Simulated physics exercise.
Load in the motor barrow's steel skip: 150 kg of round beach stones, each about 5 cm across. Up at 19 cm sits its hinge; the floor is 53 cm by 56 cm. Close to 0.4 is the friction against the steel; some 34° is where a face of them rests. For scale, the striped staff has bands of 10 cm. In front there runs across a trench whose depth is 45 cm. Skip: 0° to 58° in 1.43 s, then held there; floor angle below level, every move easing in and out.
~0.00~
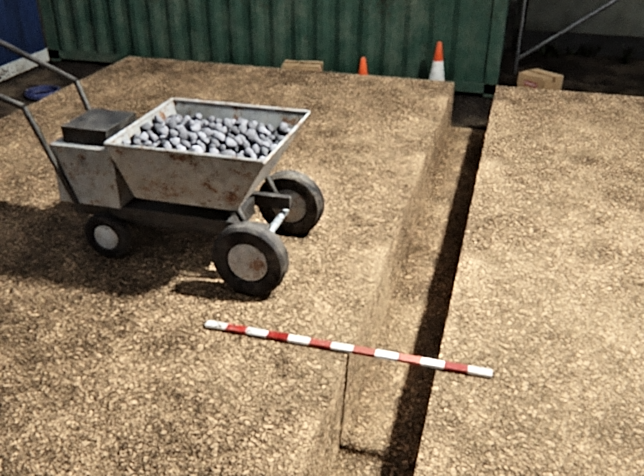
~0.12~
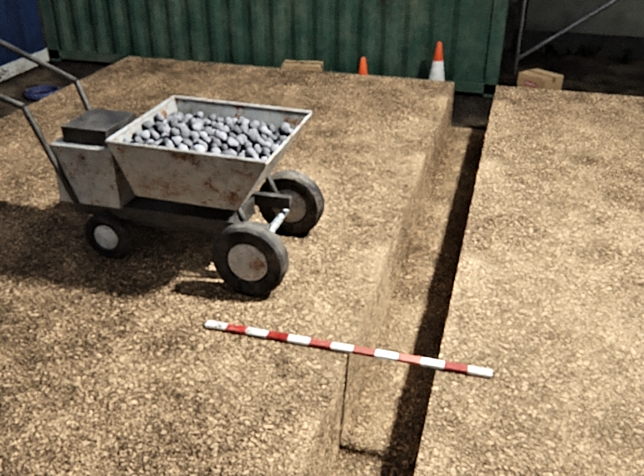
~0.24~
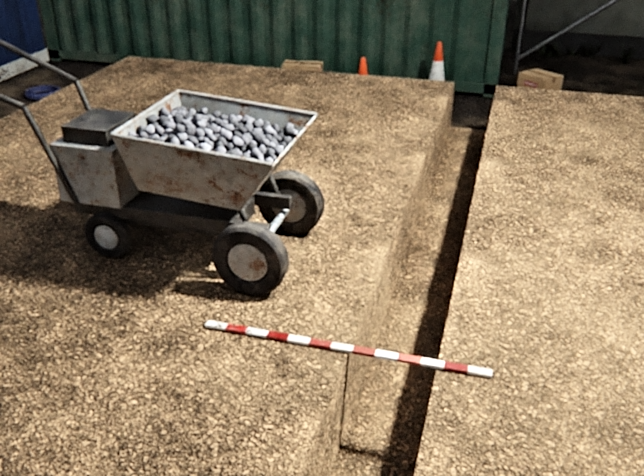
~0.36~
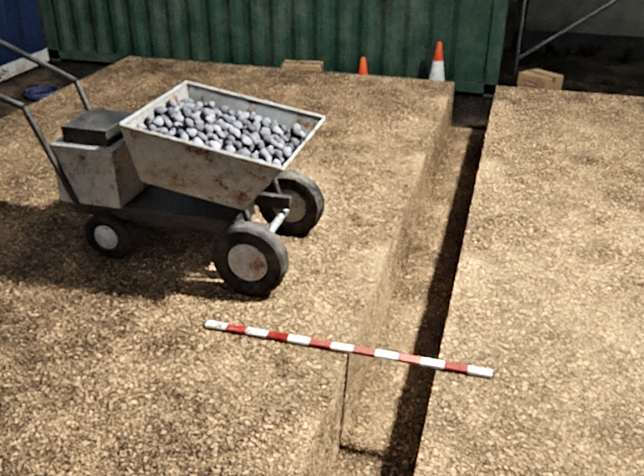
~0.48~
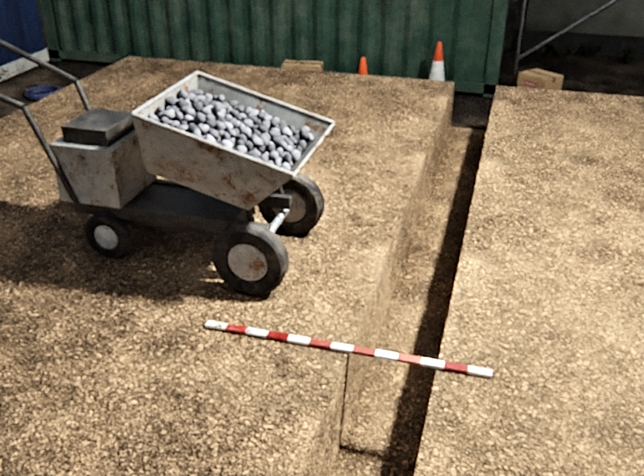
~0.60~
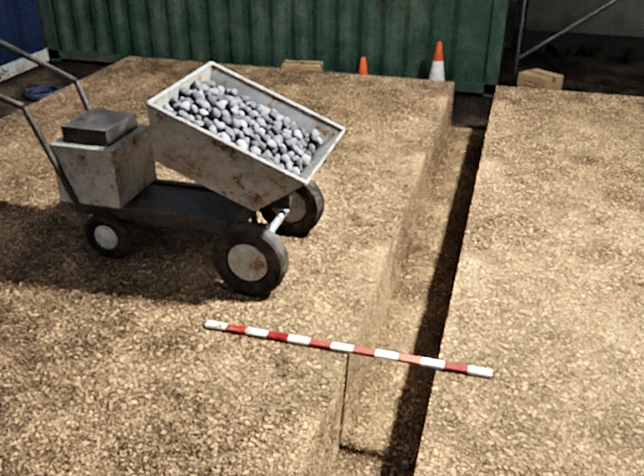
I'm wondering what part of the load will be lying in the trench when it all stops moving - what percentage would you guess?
I would guess about 61 per cent.
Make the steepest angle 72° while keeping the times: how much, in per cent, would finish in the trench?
I'd expect around 100 in a hundred.
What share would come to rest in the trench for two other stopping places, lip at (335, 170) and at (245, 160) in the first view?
First some 25, then 55 per cent.
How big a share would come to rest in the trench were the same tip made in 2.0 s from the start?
In that case, around 60%.
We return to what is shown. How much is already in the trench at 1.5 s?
Roughly 20% by that time.
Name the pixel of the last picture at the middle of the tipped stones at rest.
Roughly at pixel (411, 343).
After 1.1 s the floor is at 49°; 100 % in the skip; the foremost stones are at (344, 195).
After 1.5 s the floor is at 58°; 80 % in the skip, 2 % short of the trench, 19 % in the trench; the foremost stones are at (441, 336).
After 1.9 s the floor is at 58°; 58 % in the skip, 2 % short of the trench, 40 % in the trench, 1 % past the trench; the foremost stones are at (470, 323).
After 3.8 s the floor is at 58°; 39 % in the skip, 61 % in the trench, 1 % past the trench; the foremost stones are at (497, 332).
